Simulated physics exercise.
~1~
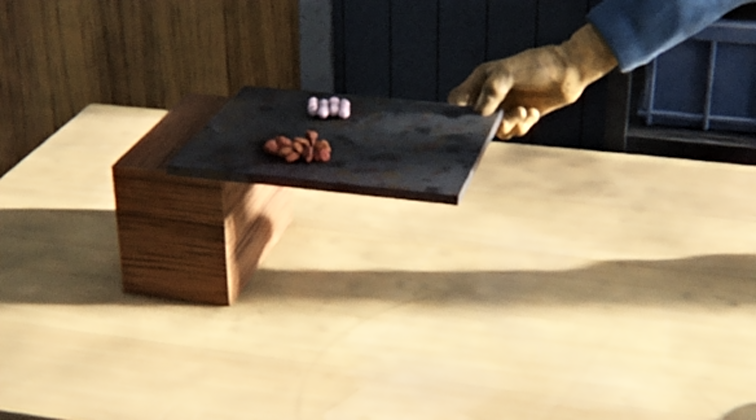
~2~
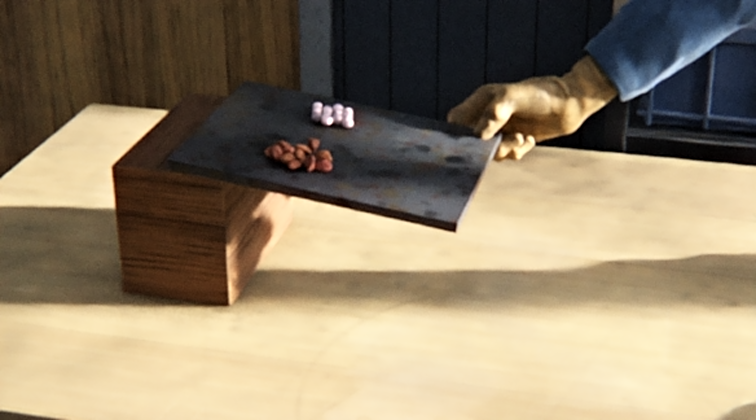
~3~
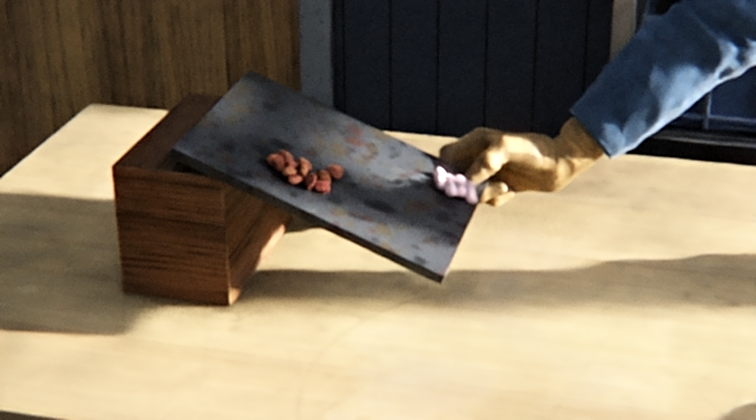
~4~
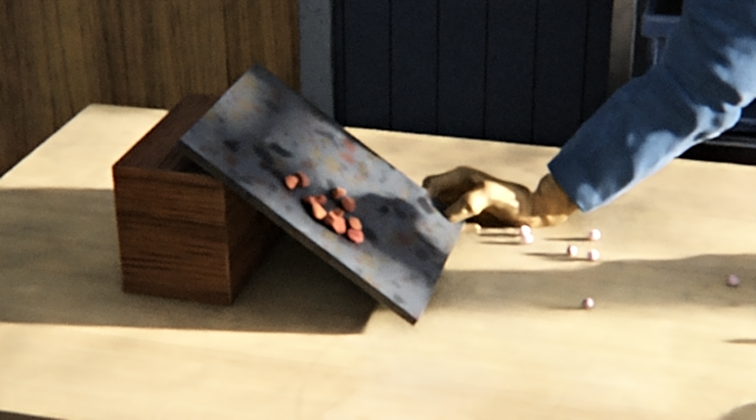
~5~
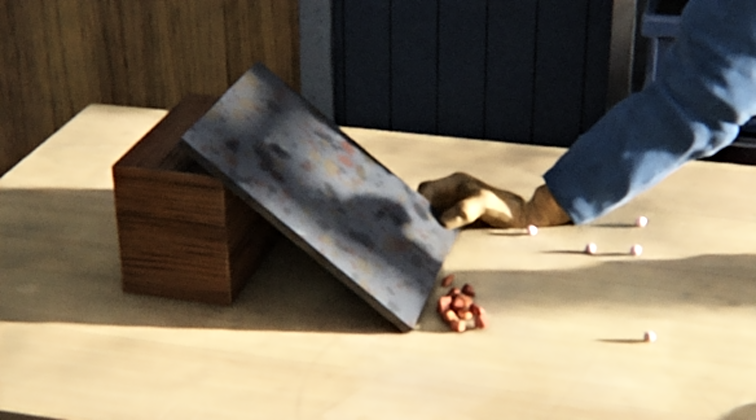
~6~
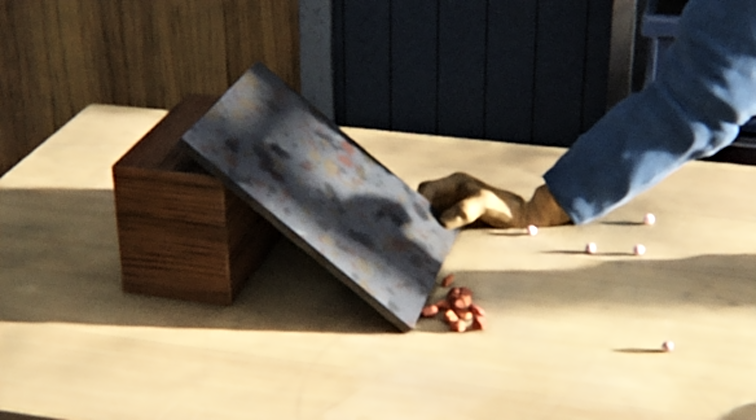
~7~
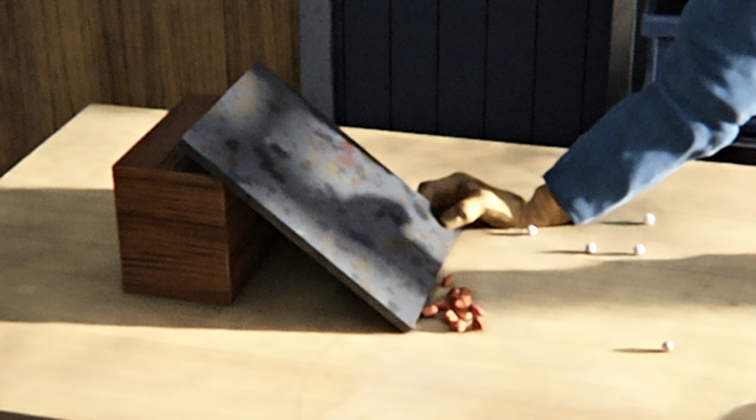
On a pale tabletop in front of dark panelling, a gloved hand holds up the right end of a dark flat board whose other end rests on a brown wooden block. Two small groups sit on it, reddish-brown lumps nearer the viewer and pale pinkish beads behind. The hand lowers its end, and the beads slide down to it first while the lumps stay put. As the slope steepens, the beads scatter rightward over the table. The lumps then slide off too, settling mostly in a heap at the board's foot, while the remaining visible beads lie spread farther out.
